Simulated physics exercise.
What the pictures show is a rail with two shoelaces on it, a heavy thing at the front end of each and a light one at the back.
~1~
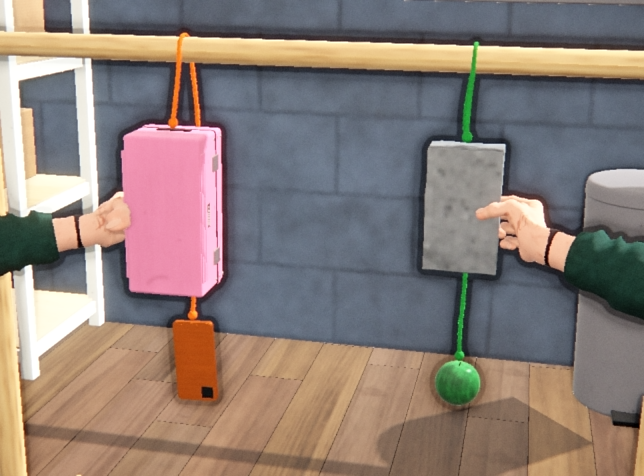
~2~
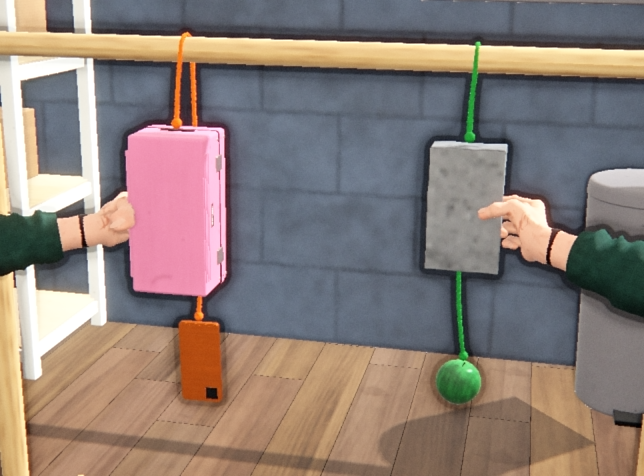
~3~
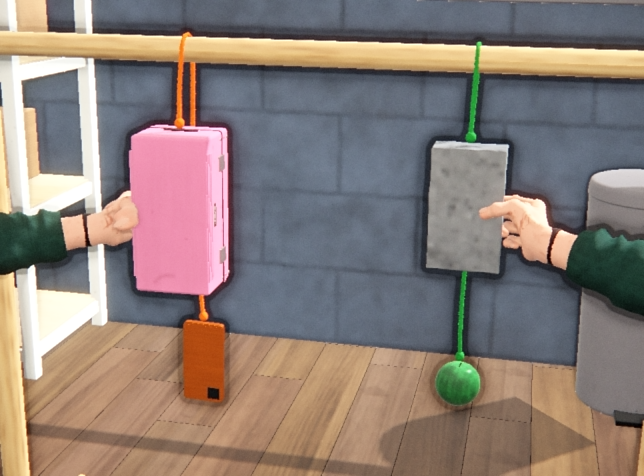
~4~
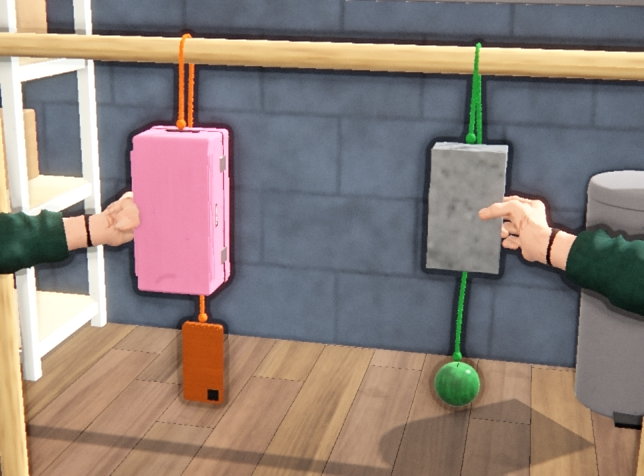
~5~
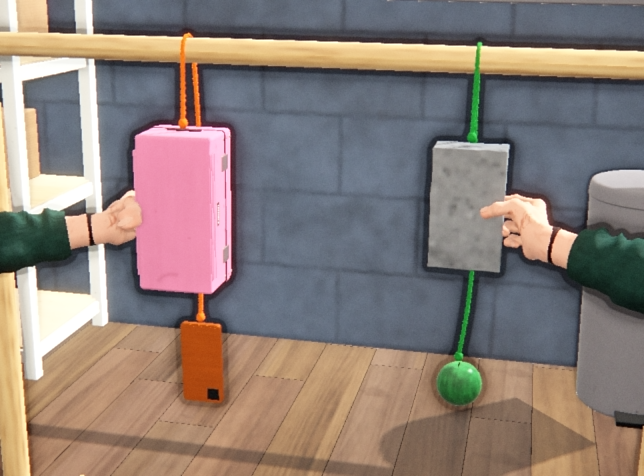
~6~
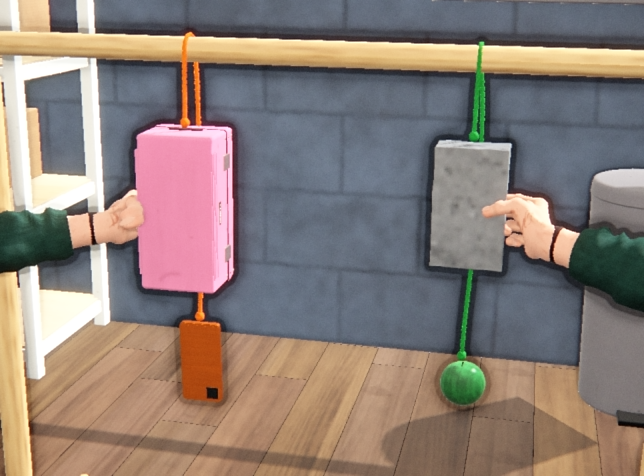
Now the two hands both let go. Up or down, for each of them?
Pink case down, paver down.
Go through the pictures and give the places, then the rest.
Pink case (175, 210); paver (463, 207); left phone (196, 361); right apple (457, 383), in the first picture.
Pink case (179, 210); paver (466, 207), in the second picture.
Pink case (182, 209); paver (467, 207), in the third picture.
Pink case (183, 210); paver (467, 208), in the fourth picture.
Pink case (185, 209); paver (468, 206), in the fifth picture.
Pink case (187, 208); paver (470, 205); left shoelace only laid over the rail; right shoelace only laid over the rail, in the sixth picture.
Then, 0.34 s on from there, pink case dropping near (191, 332); paver dropping near (464, 318).
Then, 0.66 s on from there, pink case on the floor; paver on the floor.
In the end, pink case on the floor; paver on the floor. The pink case pulls its rope through and the paver runs down to the floor.
